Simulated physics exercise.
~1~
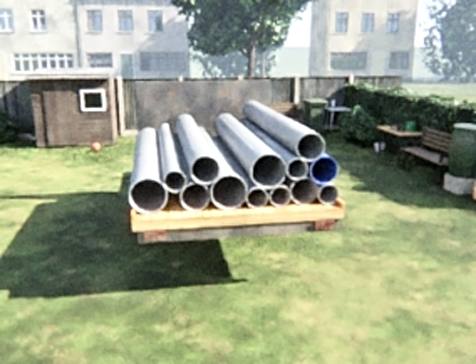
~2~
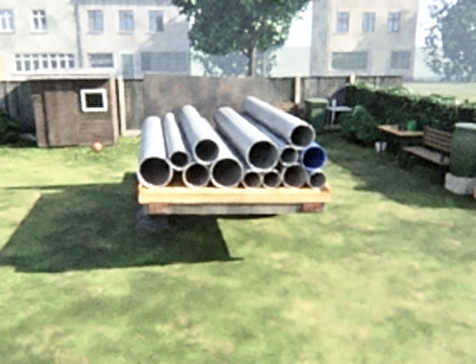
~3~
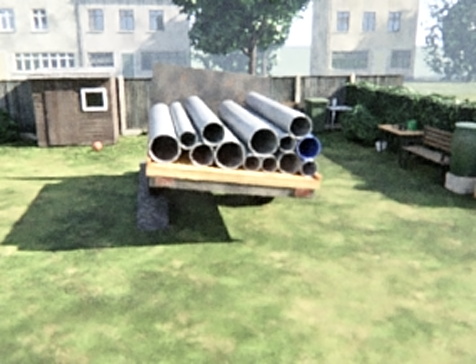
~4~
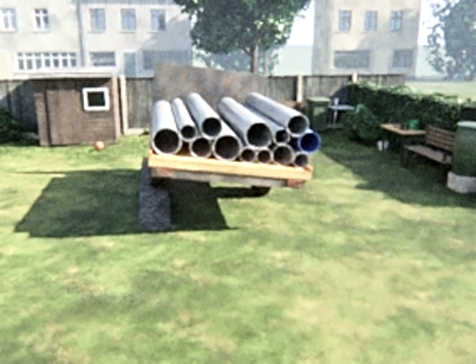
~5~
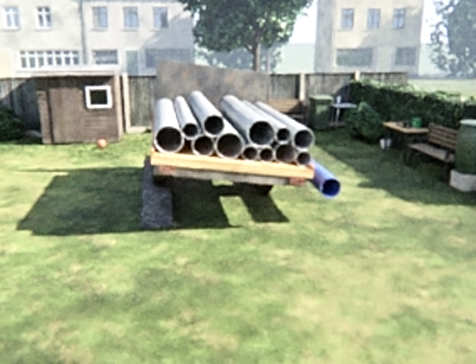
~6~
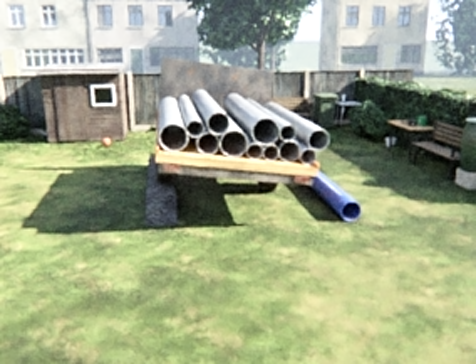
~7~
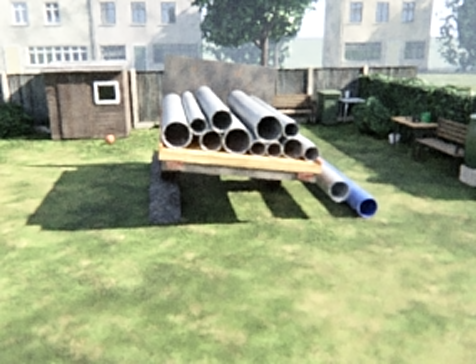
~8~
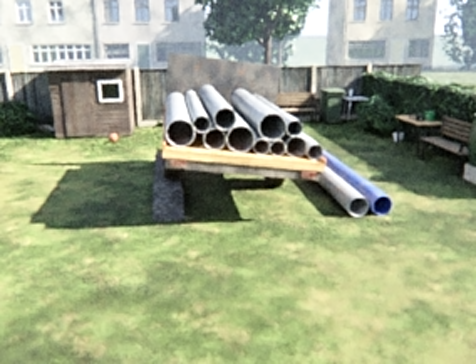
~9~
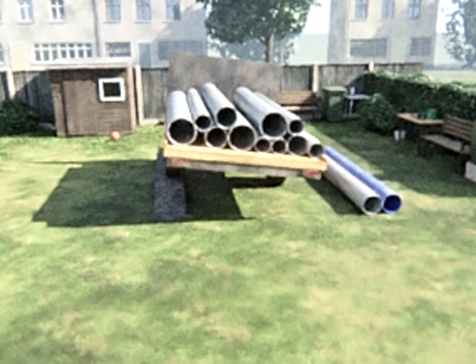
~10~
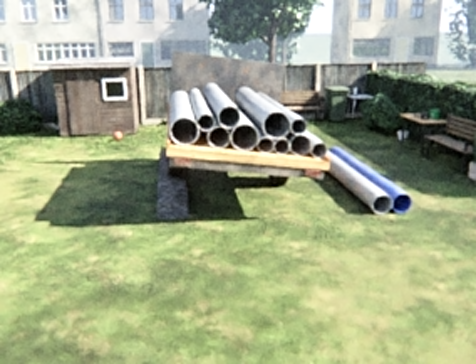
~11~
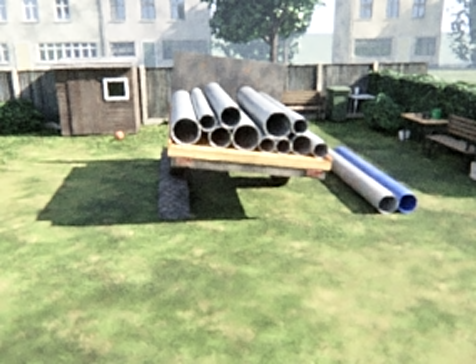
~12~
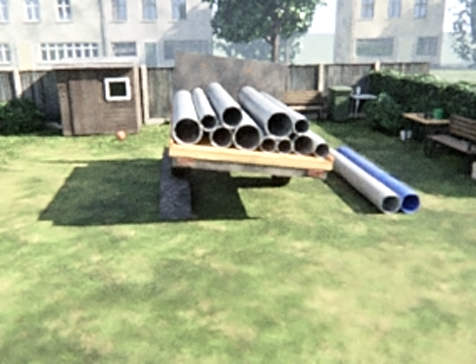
A trailer of pipes tilts, and the blue pipe and a grey one roll off right.
